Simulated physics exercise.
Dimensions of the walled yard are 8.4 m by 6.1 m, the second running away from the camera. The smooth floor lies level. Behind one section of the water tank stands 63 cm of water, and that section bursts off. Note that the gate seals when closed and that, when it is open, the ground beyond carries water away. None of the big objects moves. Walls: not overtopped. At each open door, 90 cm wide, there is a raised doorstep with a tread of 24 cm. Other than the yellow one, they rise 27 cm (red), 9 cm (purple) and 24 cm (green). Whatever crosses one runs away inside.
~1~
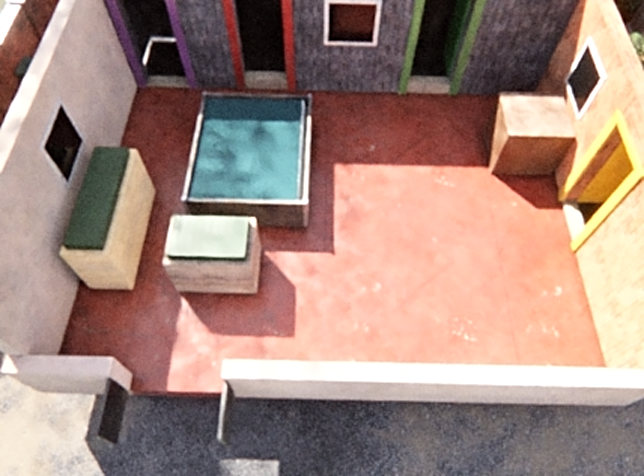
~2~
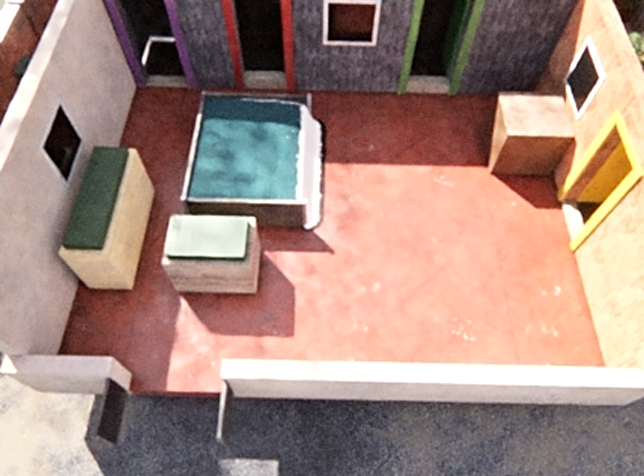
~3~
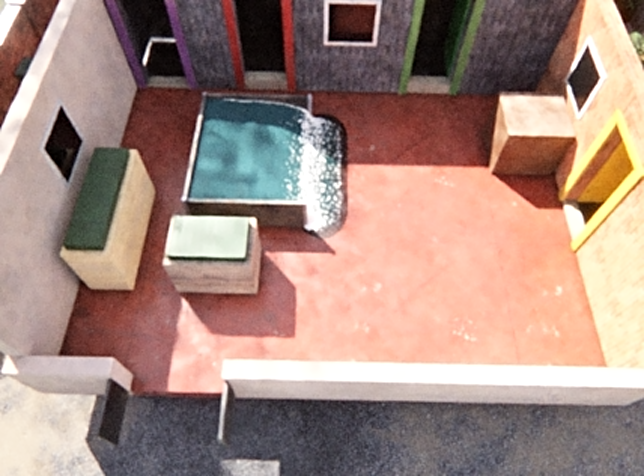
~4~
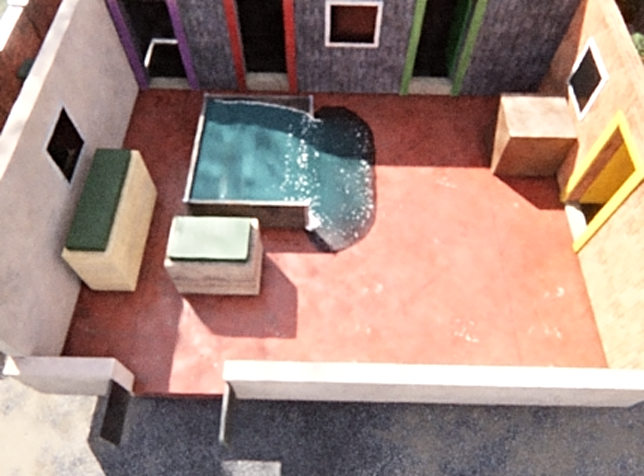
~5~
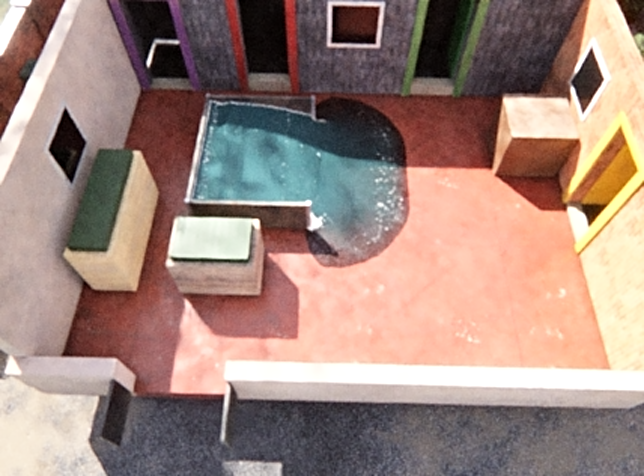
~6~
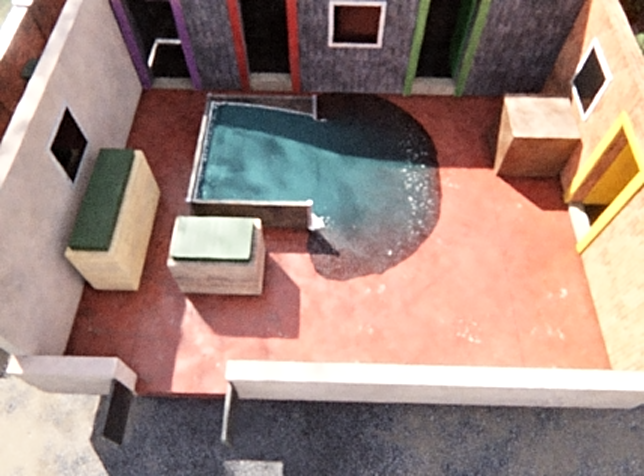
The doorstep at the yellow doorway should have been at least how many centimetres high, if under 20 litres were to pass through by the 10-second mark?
At least some 25 cm.
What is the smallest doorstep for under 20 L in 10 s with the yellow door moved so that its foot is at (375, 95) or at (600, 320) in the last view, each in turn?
In turn: Roughly 9.0 cm, roughly 14.0 cm.
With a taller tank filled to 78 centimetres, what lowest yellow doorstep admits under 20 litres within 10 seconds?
I'd go with near 32 cm then.
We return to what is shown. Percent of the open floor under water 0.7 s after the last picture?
About 40 per cent.
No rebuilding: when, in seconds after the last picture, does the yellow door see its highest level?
I'd say near 2.0 seconds.
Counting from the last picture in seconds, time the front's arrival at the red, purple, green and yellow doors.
Times: Red 3.2 s, purple 6.0 s, green 0.4 s, yellow 0.8 s.
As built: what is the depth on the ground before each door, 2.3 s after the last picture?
Lab note, depth in cm: Red 0; purple 0; green 12; yellow 24.
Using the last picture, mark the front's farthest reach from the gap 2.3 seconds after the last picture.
The farthest wet point is roughly at (611, 387) in the last view.
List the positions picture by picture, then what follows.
In the first picture, the water tank at (252, 147) is whole and still, 63 cm deep; the yellow door at (594, 189) is dry.
In the second picture, the front is at (317, 223), 0.2 m from the gap at (306, 164); 0.5 m2 of floor is wet, 63 cm left at the back.
In the third picture, the gap is at (307, 165), the front 0.7 m out at (342, 218); the back of the water tank holds 63 cm.
In the fourth picture, the gap is at (308, 167), the front 1.2 m out at (373, 208); the back of the water tank holds 63 cm.
In the fifth picture, the front is at (404, 212), 1.7 m from the gap at (310, 167); 5.3 m2 of floor is wet, 56 cm left at the back.
In the sixth picture, the gap is at (311, 167), the front 2.3 m out at (437, 197); the back of the water tank holds 53 cm; the yellow door at (599, 190), 4.8 m from the gap, is still 2.4 m from the nearest water.
Then, 0.7 s after the last picture water covers 40 % of the floor, deepest (26 cm) near (485, 160); it has not reached the yellow door.
Then, 2.3 s after the last picture water covers 55 % of the floor, deepest (46 cm) near (543, 134); 24 cm at the yellow door, 169 litres in over its 6 cm doorstep.
Then, 9.3 s after the last picture water covers 95 % of the floor, deepest (15 cm) near (63, 360); 7 cm at the yellow door, 328 litres in over its 6 cm doorstep.
At the yellow door as built, the water peaked near 26 cm, 2.1 s after the last picture.
Run again over the same 10 s with other heights there, 41 litres in over 21.5 cm, 5 litres over 29 cm. The limit of 20 litres is kept from about 25 cm up.
